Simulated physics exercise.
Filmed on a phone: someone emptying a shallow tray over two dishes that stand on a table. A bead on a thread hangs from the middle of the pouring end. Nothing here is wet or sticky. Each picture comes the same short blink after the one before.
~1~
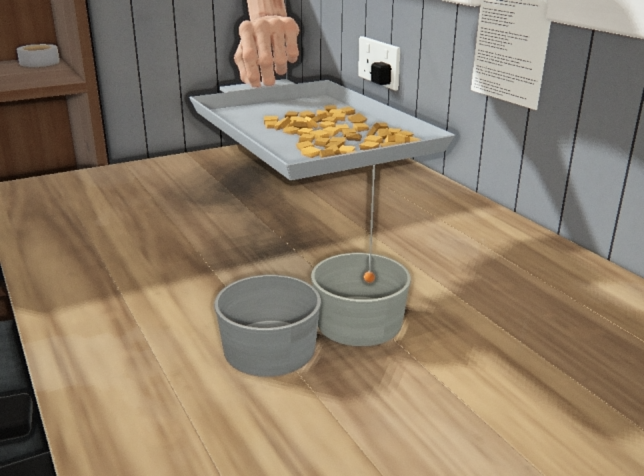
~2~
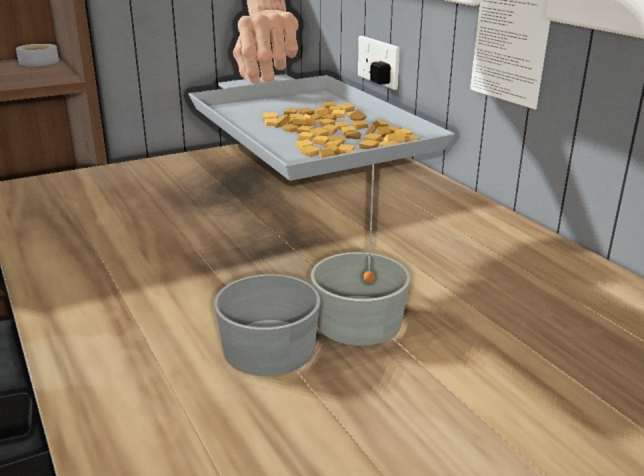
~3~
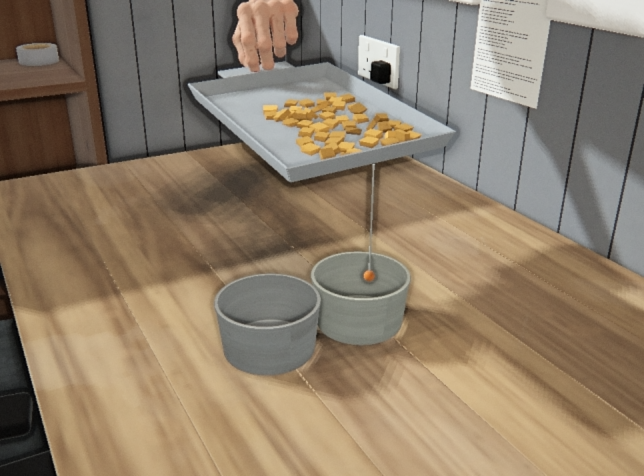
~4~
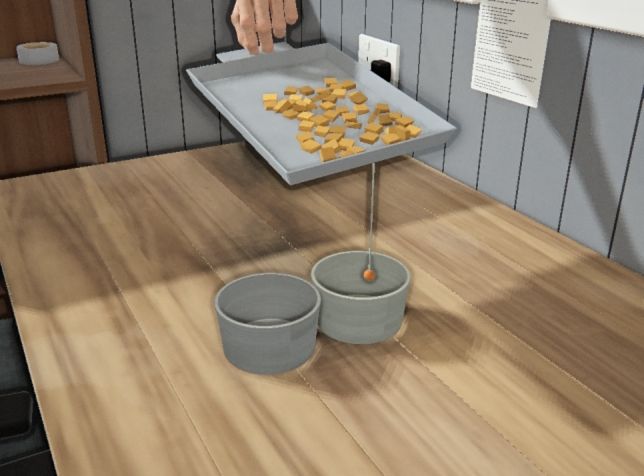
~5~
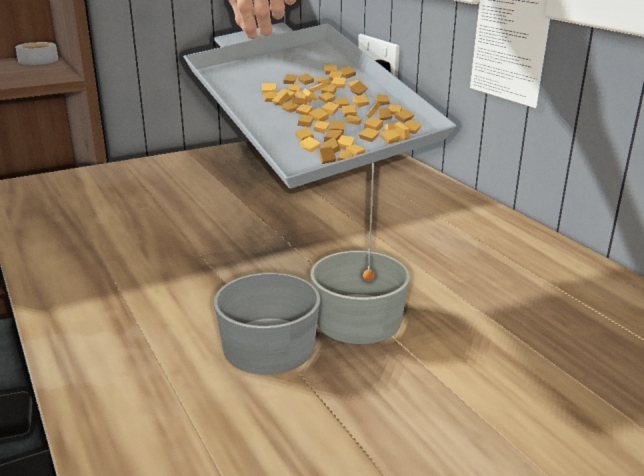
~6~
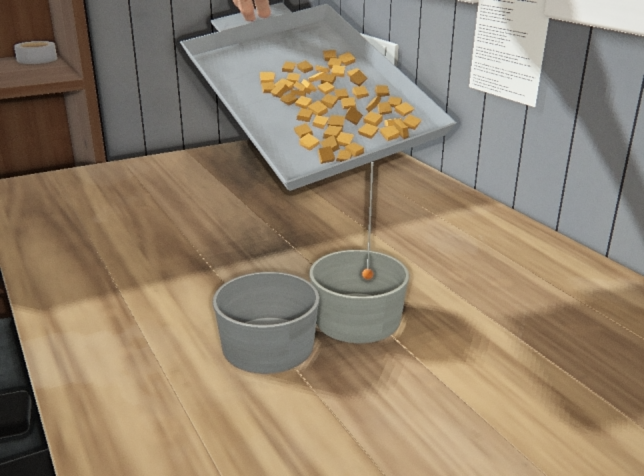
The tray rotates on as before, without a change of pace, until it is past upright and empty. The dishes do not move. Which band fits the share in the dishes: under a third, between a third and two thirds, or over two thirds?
The two hold from one third to two thirds of the load.
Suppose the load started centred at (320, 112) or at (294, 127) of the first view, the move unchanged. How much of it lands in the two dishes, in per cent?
The first gives 40 %, the second 50 %.
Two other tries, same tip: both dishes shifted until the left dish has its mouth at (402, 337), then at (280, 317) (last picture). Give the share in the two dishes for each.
The first gives 0 %, the second 90 %.
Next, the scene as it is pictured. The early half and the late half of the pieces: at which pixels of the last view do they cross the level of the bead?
At about (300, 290), then at (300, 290).
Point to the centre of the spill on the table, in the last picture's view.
Roughly at (338, 389).
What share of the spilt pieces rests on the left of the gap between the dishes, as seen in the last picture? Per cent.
Roughly 30 in a hundred.
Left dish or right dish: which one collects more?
Fuller: Left.
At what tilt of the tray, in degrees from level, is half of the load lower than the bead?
At about 100°.
Just after the last frame, tray tipped steeply; almost all on the tray; about a tenth in the air.
A moment on, tray tipped past a quarter turn; roughly a third in the left dish; roughly a third outside both; roughly a third in the air.
Further on, tray tipped past a quarter turn; roughly half in the left dish; roughly half outside both.
When it is over, tray tipped past a quarter turn; roughly half in the left dish; not one in the right dish; roughly half outside both.
